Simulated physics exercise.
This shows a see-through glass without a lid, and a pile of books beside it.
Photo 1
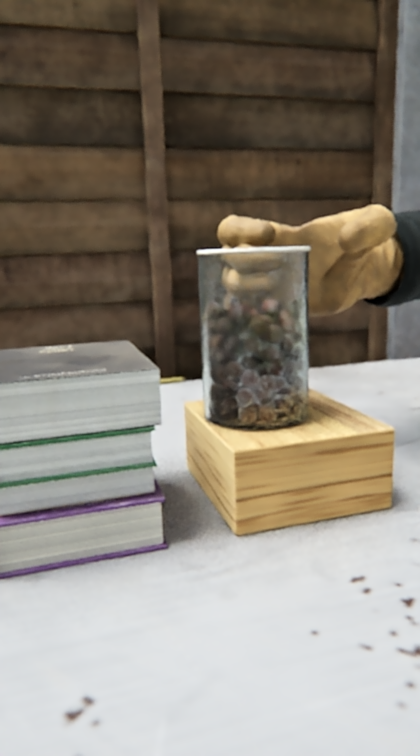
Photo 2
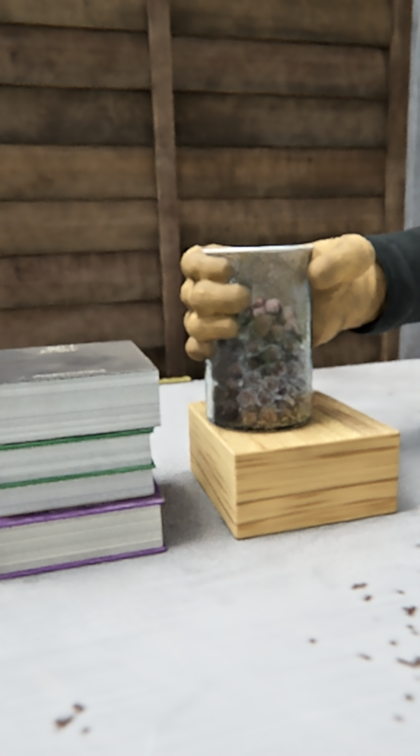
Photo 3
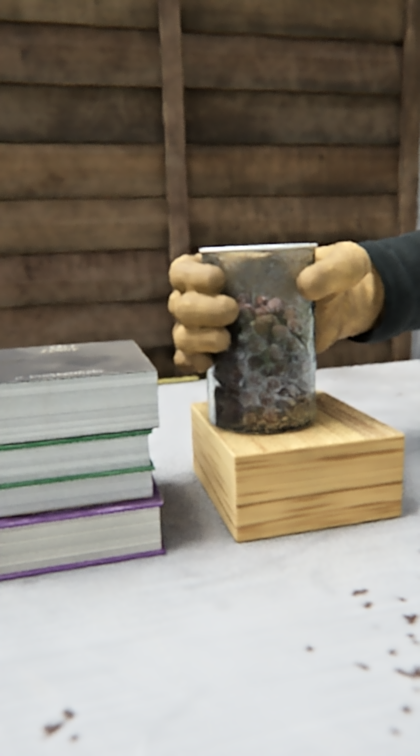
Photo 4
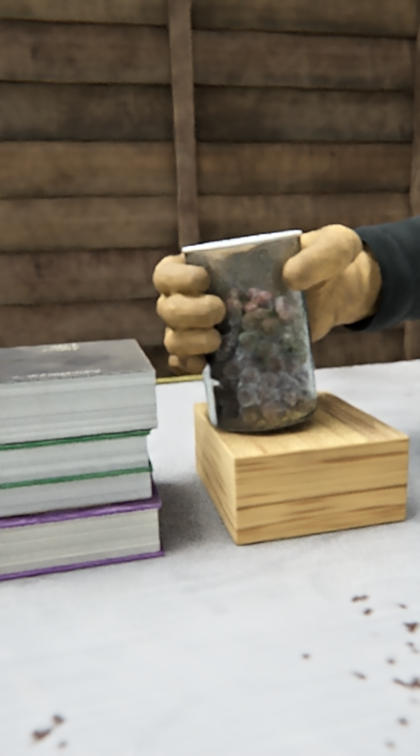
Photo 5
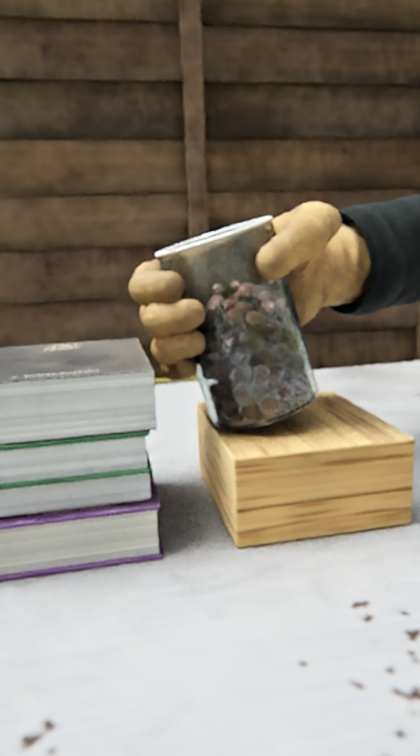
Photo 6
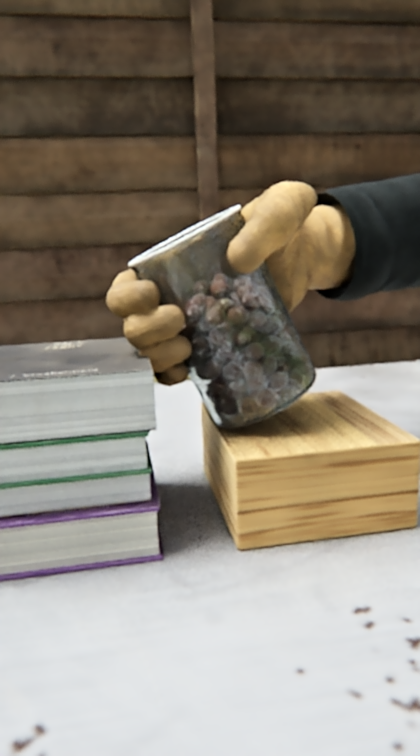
A gloved hand grips a glass of dark pieces and tilts it left toward stacked books.
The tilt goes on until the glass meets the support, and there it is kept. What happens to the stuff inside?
That's going to be a tidy lean with nothing lost.
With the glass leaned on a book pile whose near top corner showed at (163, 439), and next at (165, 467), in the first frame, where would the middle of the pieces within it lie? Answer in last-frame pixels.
The middle comes to rest at (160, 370) the first time and at (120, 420) the second time.
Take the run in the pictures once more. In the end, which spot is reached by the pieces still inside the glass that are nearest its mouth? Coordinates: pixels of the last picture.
Roughly at (159, 322).
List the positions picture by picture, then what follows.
The first frame shows glass at (254, 334), two thirds full of chocolate balls; book pile at (63, 385), reaching half way up the glass.
The second frame shows glass at (258, 335), upright; rim at (204, 252); top of the contents at (257, 320).
The third frame shows glass at (260, 334), upright; rim at (204, 251); book pile at (63, 385).
The fourth frame shows glass at (253, 329), leaning 6°; rim at (186, 251); top of the contents at (249, 315).
The fifth frame shows glass at (240, 323), leaning 16°; rim at (158, 255); book pile at (63, 384).
The sixth frame shows glass at (226, 319), leaning 25°; rim at (132, 265); book pile at (64, 383), reaching half way up the glass.
Then, 0.17 s after the last picture, the glass leans 33°; everything is still inside.
Then, 0.35 s after the last picture, the glass rests on the book pile at 38°; everything is still inside.
At rest, the glass rests on the book pile at 38°; everything is still inside.
